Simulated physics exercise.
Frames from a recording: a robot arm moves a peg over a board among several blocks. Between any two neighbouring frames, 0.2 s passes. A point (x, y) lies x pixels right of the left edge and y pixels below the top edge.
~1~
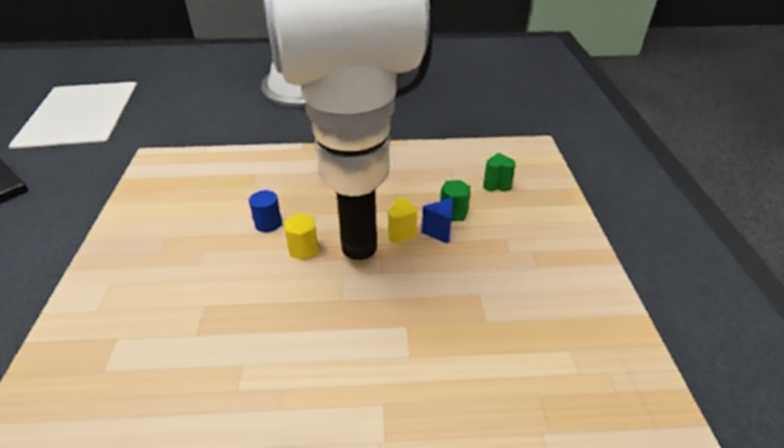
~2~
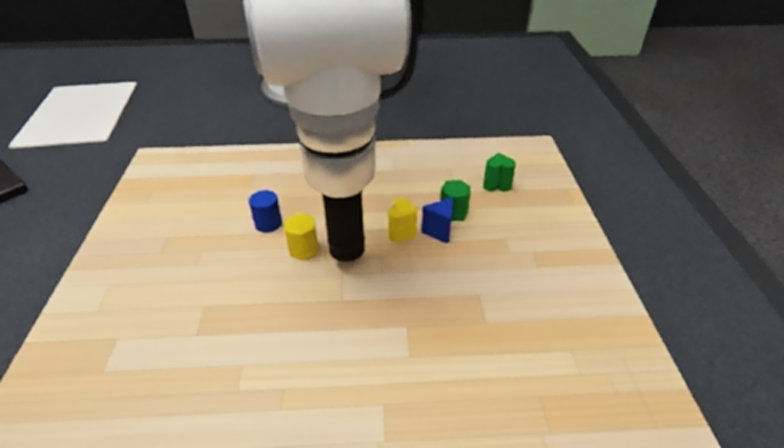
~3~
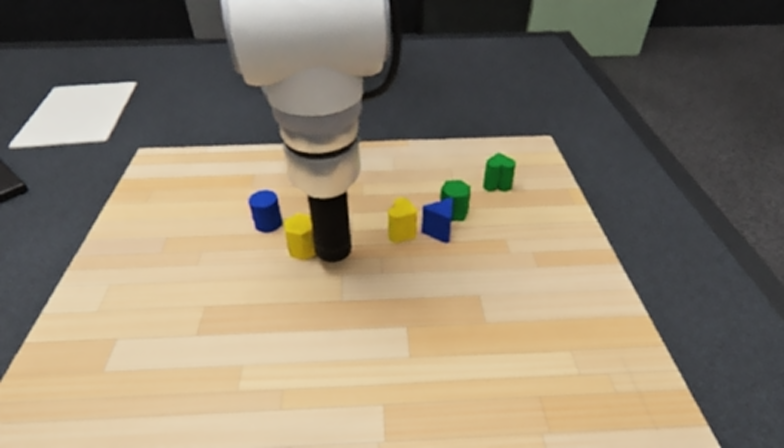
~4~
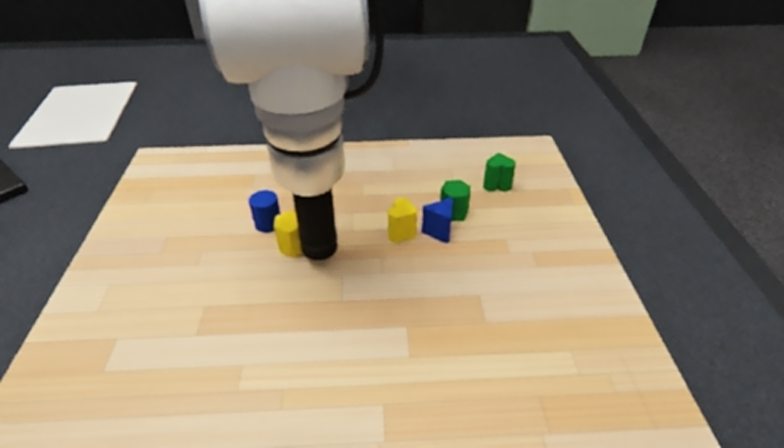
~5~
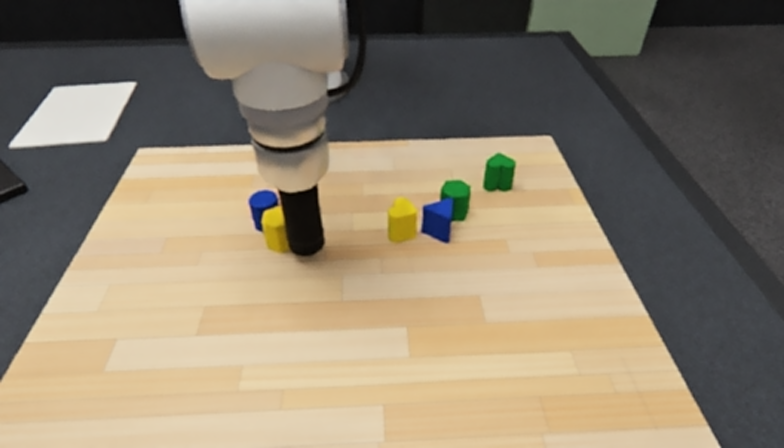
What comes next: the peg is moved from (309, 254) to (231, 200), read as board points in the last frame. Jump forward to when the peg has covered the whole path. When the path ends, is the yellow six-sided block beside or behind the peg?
Final answer: Yes.
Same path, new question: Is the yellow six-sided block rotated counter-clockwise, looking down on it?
In short: Yes.
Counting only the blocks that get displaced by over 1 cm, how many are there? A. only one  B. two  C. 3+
B
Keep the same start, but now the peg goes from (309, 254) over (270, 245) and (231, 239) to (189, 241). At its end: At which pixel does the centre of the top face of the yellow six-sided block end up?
It will likely be found at (223, 193).
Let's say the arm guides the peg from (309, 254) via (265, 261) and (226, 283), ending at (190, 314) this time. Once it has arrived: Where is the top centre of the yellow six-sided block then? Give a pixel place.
The answer is (252, 215).
What follows on the original path. One third of the way, peg at (279, 225); blue disc at (246, 188); yellow six-sided block at (245, 205), turned 45° anticlockwise.
Two thirds of the way, peg at (252, 206); blue disc at (231, 178); yellow six-sided block at (217, 200), turned 90° anticlockwise.
At the end, peg at (228, 191); blue disc at (211, 162); yellow six-sided block at (213, 200), turned 105° anticlockwise.
